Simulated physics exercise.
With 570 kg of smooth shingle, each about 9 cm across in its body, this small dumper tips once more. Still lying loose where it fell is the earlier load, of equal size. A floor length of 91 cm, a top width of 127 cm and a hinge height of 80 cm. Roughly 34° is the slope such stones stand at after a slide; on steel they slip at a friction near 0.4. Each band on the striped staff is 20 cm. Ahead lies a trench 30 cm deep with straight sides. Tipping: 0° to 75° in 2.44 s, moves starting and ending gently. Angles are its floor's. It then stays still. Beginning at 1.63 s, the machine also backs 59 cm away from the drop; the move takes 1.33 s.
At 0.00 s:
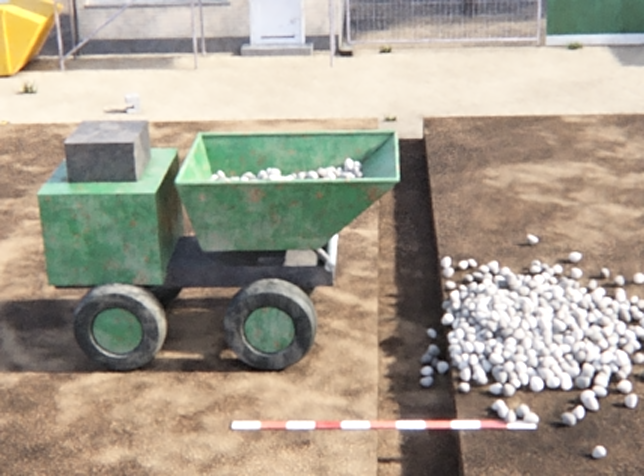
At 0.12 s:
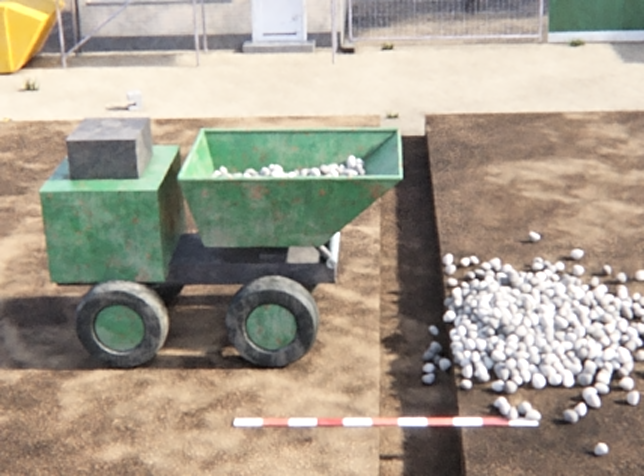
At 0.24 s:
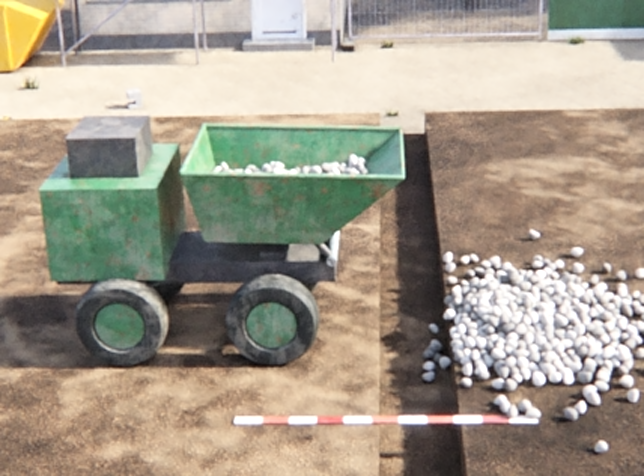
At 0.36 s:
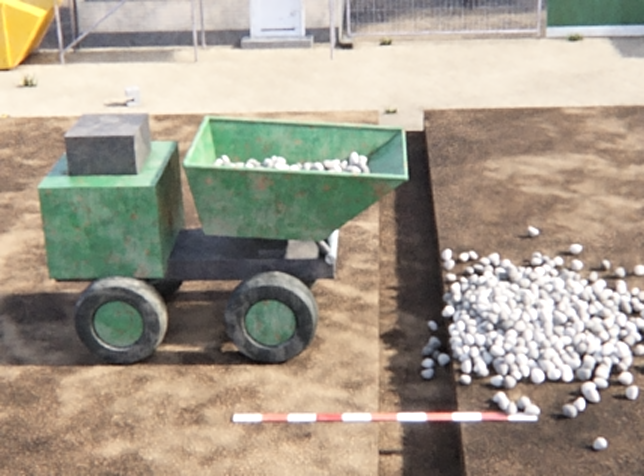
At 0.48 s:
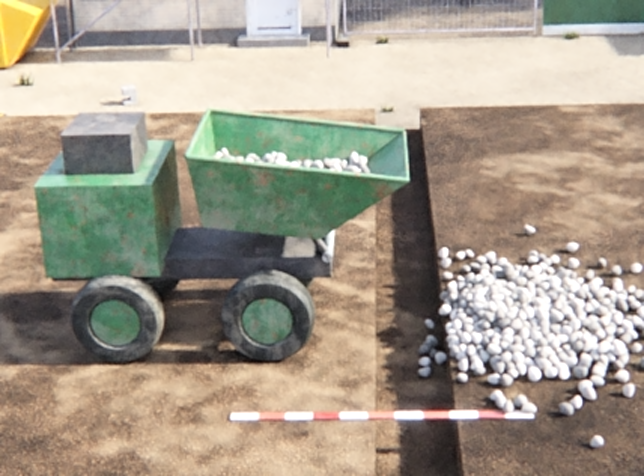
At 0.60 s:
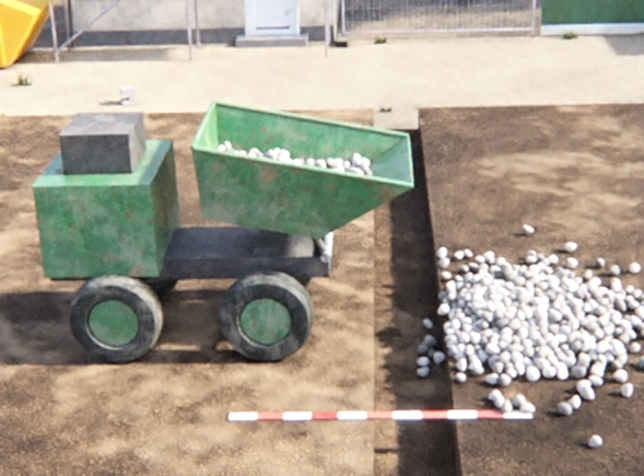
The footage shows a green dumper carrying pale rounded stones beside a narrow trench, with a loose heap of similar stones on the far side, as its body gradually tilts, the rear edge rising slightly toward the right.
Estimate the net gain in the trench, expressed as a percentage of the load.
58 %.
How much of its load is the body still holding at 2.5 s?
Still inside: Some 10 %.
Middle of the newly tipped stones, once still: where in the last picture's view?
(438, 333).
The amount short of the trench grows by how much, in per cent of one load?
Approximately 0 parts per hundred.
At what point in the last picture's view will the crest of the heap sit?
Close to (497, 294).
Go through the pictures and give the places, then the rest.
In the first picture, the body is at 0°, its lip at (398, 181); the top of the load is at (325, 177). The earlier load is highest near (502, 317), 19 cm above ground level, 1 % in the trench, 98 % past the trench.
In the second picture, the body is at 1°, its lip at (401, 178); the top of the load is at (318, 174); the stones move at 0.1 m/s on average.
In the third picture, lip at (404, 178), floor tilted 2°, highest stones at (303, 172); the stones move at 0.2 m/s on average.
In the fourth picture, lip at (407, 178), floor tilted 4°, highest stones at (254, 168); the stones move at 0.2 m/s on average.
In the fifth picture, the body is at 8°, its lip at (408, 181); the top of the load is at (248, 162); the stones move at 0.3 m/s on average.
In the sixth picture, the body is at 11°, its lip at (413, 186); the top of the load is at (237, 155); the stones move at 0.4 m/s on average.
After 1.8 s the floor is at 63°; in per cent of one load, 100 in the body, 1 in the trench, 98 past the trench; the foremost stones are past the picture's edge.
After 2.5 s the floor is at 75°; in per cent of one load, 11 in the body, 42 in the trench, 146 past the trench; the foremost stones are past the picture's edge.
After 3.4 s the floor is at 75°; in per cent of one load, 0 in the body, 58 in the trench, 140 past the trench; the foremost stones are past the picture's edge.
After 6.2 s the floor is at 75°; in per cent of one load, 0 in the body, 59 in the trench, 140 past the trench; the foremost stones are past the picture's edge. Net gain in the trench, 58.
